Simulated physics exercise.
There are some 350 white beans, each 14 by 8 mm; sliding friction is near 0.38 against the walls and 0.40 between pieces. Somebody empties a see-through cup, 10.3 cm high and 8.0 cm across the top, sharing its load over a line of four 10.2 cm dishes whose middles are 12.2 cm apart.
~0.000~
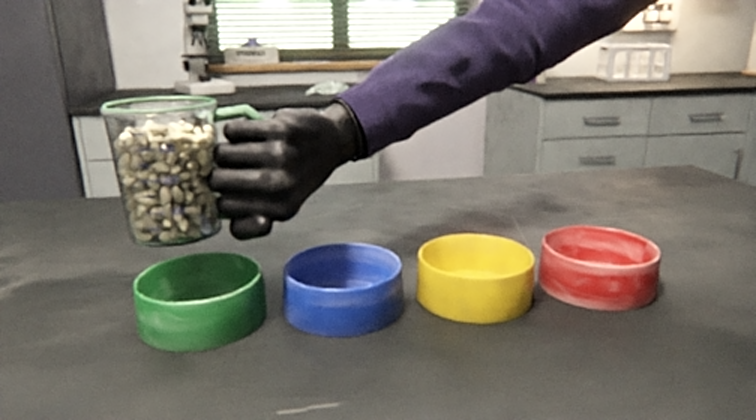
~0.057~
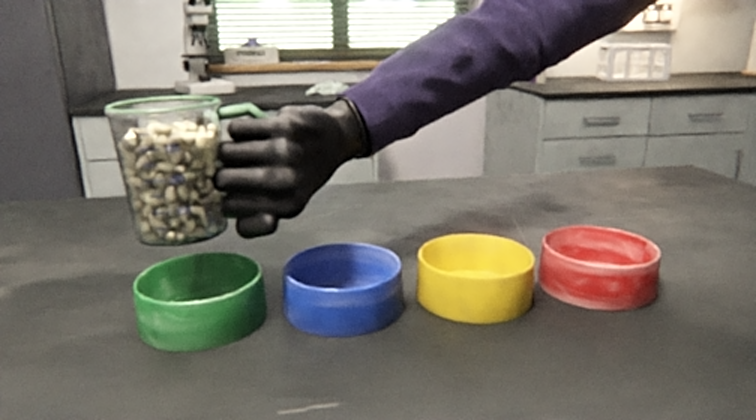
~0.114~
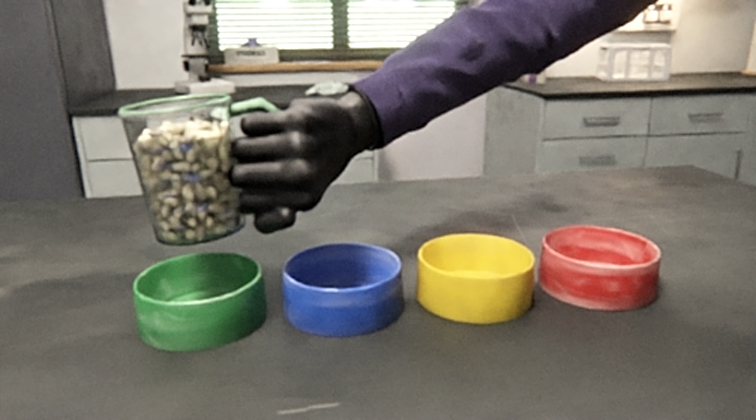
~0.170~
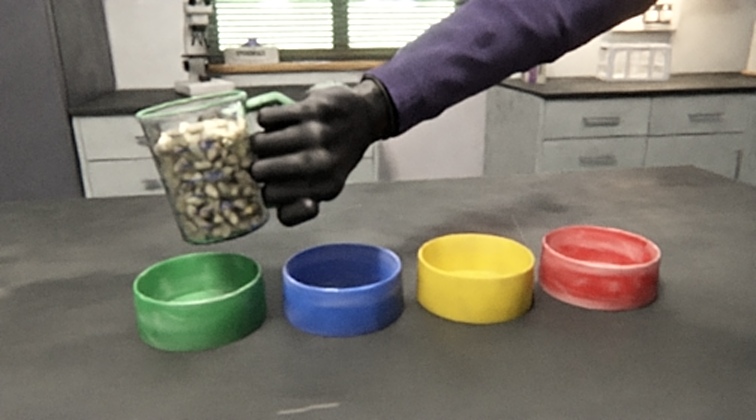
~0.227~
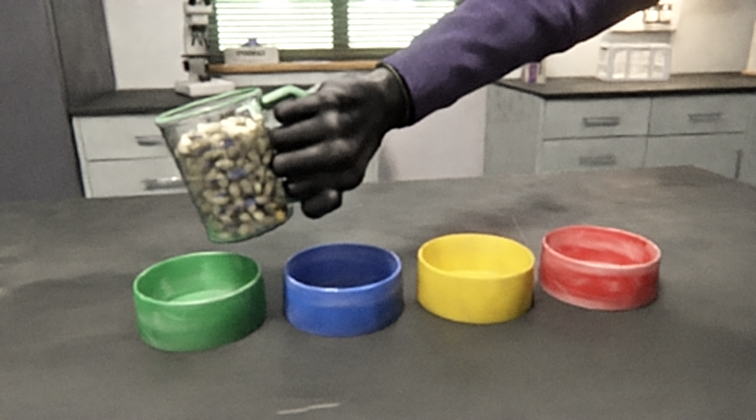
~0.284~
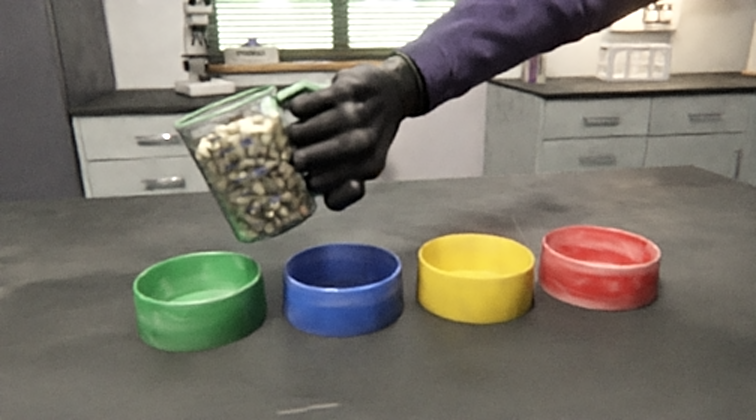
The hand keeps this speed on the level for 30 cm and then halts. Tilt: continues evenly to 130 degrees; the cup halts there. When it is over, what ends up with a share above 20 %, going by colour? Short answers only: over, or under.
In the end red dish: A share of a fifth at most; blue dish: A share of a fifth at most; green dish: A share of a fifth at most; yellow dish: A share larger than a fifth; counter: A share of a fifth at most.
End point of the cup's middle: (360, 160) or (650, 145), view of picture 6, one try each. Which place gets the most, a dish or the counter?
Top receivers, in order: Blue and red.
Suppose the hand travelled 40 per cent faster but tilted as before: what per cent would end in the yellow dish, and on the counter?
Shares: Yellow 90, counter 10.
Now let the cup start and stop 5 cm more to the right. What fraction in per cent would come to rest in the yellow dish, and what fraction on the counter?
I'd expect yellow at 70 and the counter at 30.
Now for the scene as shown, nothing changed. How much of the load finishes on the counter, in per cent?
About 5 per cent.
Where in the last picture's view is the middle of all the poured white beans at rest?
Close to pixel (469, 268).
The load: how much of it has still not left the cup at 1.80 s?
About 0 percent of the load.
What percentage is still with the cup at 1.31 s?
90 %.
Then, at 0.90 s, tilt 71 degrees; cup holds 100 %.
Then, at 1.31 s, tilt 106 degrees; cup holds 90 %, yellow 5 %.
After 1.80 s, tilt 130 degrees; cup holds 0 %, yellow 95 %.
In the end, at 2.5 s, red 0 %, blue 0 %, green 0 %, yellow 95 %, counter 5 %.
